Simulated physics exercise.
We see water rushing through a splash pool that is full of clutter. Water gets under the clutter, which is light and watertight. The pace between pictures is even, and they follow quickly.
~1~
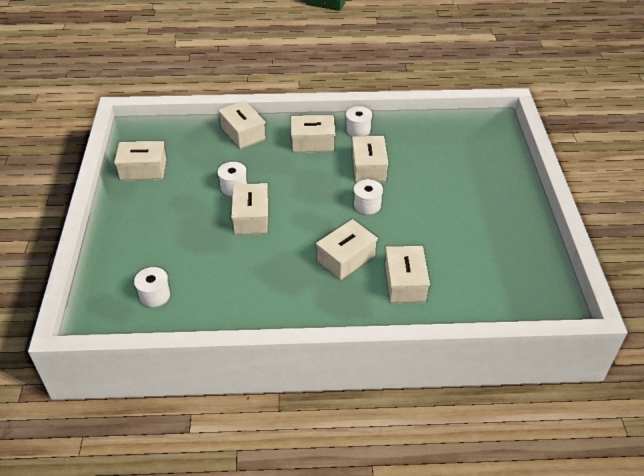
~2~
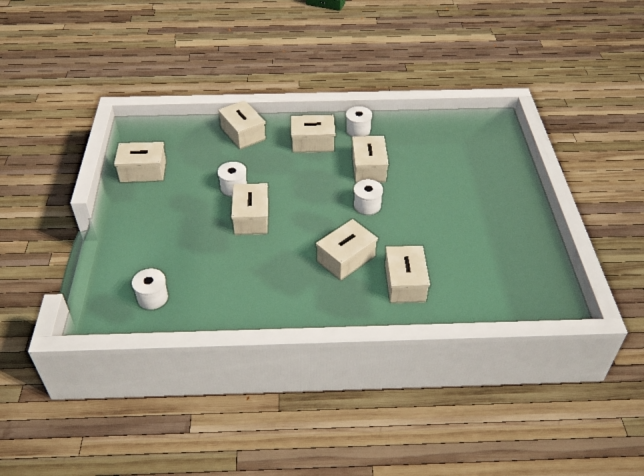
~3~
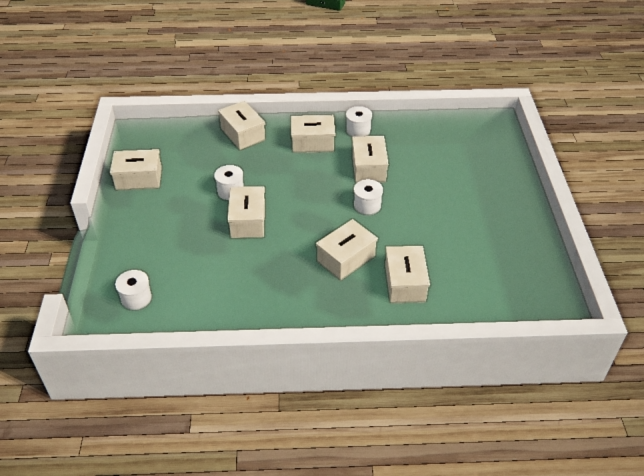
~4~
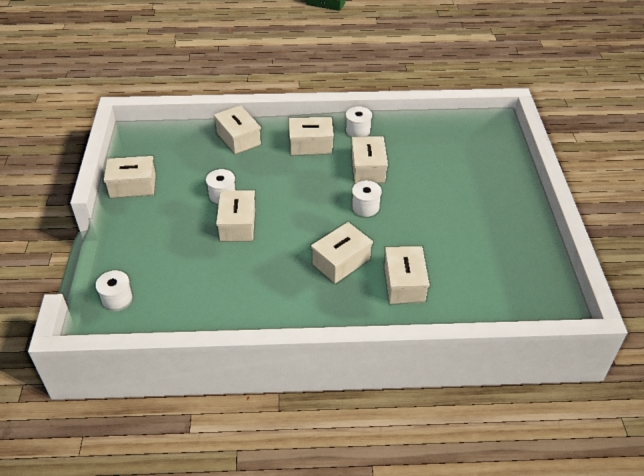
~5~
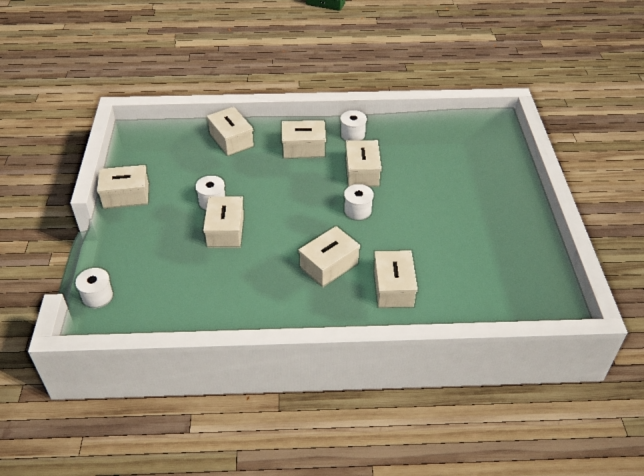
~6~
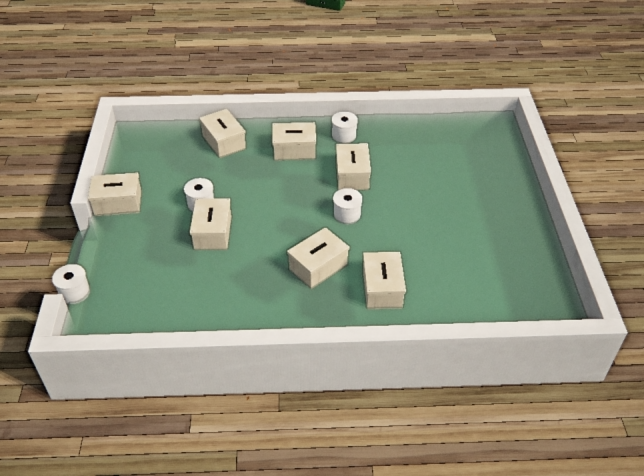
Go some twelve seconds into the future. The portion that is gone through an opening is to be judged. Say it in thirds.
My prediction is the mid band.
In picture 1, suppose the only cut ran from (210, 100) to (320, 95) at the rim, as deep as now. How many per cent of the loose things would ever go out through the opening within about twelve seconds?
I'd put it near 70 per cent.
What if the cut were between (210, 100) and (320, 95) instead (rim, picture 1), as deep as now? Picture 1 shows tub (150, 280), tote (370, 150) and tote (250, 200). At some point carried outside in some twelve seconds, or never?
The three read no escape, escape and escape, respectively.
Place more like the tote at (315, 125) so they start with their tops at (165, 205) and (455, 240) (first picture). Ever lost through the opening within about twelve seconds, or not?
Result, in sequence: Ends up outside; never gets out.
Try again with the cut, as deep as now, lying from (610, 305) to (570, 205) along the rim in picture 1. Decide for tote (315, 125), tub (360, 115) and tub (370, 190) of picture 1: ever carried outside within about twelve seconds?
Lab note - object 1: Retained; object 2: Retained; object 3: Escaped.
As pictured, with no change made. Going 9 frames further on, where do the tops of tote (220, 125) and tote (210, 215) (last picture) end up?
I'd say close to (190, 137) and close to (89, 251).
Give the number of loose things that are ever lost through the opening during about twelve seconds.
The count is 4.
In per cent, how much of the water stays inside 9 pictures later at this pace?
About 76 percent.
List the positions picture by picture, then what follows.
A tub at (151, 280), afloat; a tote at (139, 152) floats; 0 of 11 have shifted, in the first frame.
A tub at (149, 281) floats; a tote at (139, 153) floats; 0 of 11 have shifted, in the second frame.
A tub at (132, 282), afloat, close to its start; a tote at (135, 161) floats, close to its start; 2 of 11 have shifted, in the third frame.
A tub at (112, 283), afloat, close to its start; a tote at (129, 168), afloat, close to its start; 4 of 11 have shifted, in the fourth frame.
A tub at (92, 280), afloat, a stride from its start; a tote at (122, 178) floats, close to its start; 10 of 11 have shifted, in the fifth frame.
A tub at (69, 276) floats, a stride from its start; a tote at (113, 185), afloat, a stride from its start; 11 of 11 have shifted, in the sixth frame.
A moment on, 1 of 11 are out; 10 afloat.
Next, 2 of 11 are out; 9 afloat.
Later, 4 of 11 are out; 7 afloat.
In the end, 4 of 11 are out; 7 afloat.
